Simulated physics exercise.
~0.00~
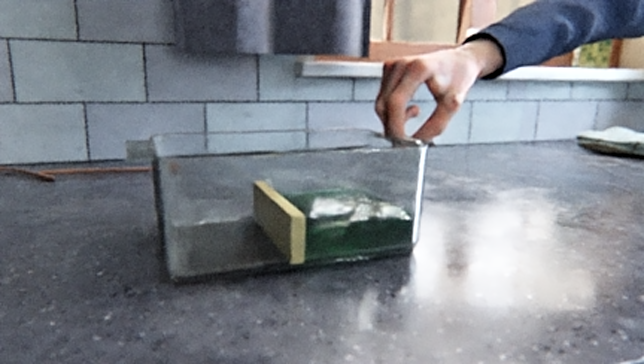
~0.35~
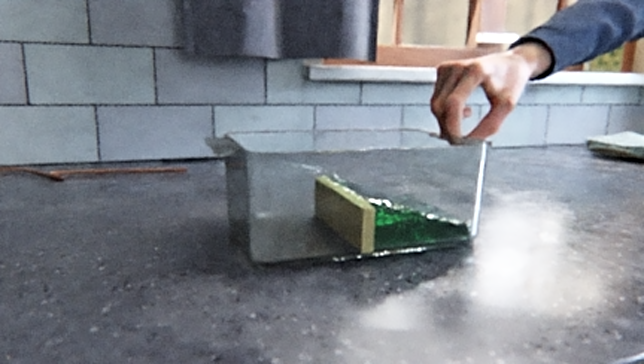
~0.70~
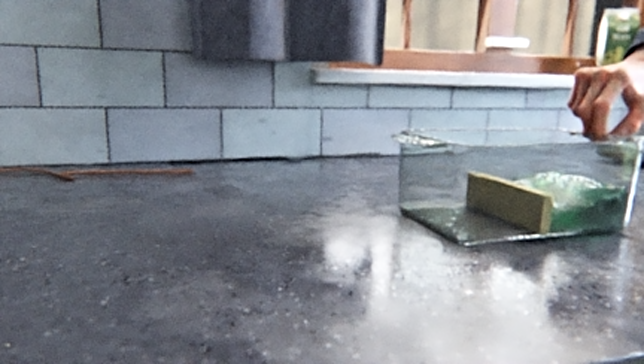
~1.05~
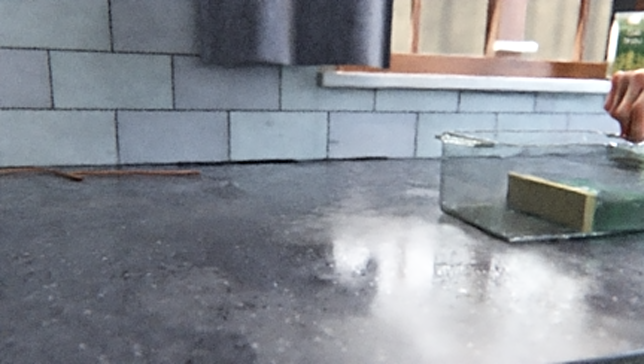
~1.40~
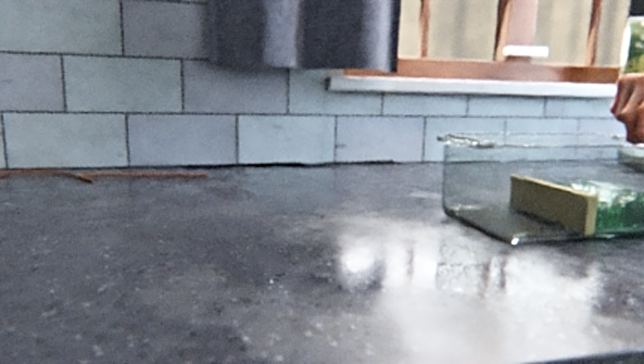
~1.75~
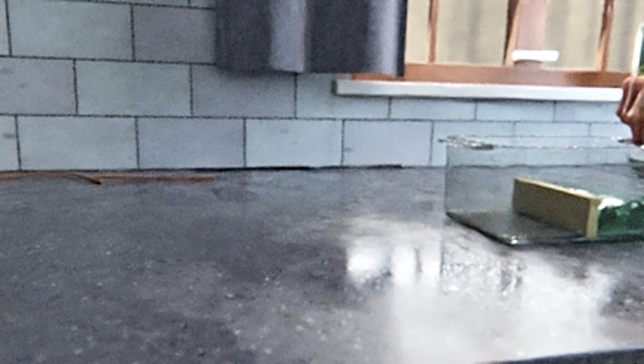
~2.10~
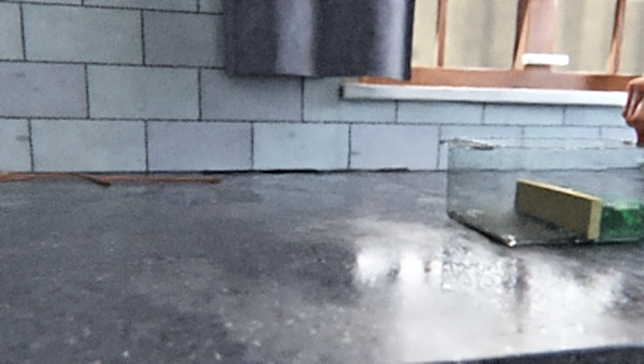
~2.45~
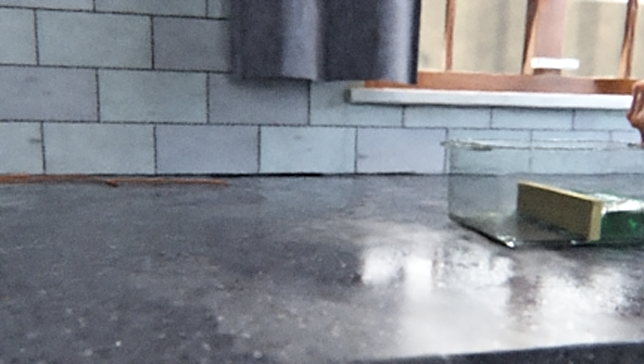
A hand in a dark blue sleeve grips the right rim of a clear, oblong tub on a speckled dark grey counter, seen from just above counter level. A low yellowish wall divides the tub, with green water to its right and an empty left side. Behind are pale blue-grey tiles, a dark curtain and a wood-framed window. The hand pulls the tub to the right, and the water tilts and sloshes. The tub stops at the right edge of view, partly cut off, the wall upright and nearly all the water still on its right.
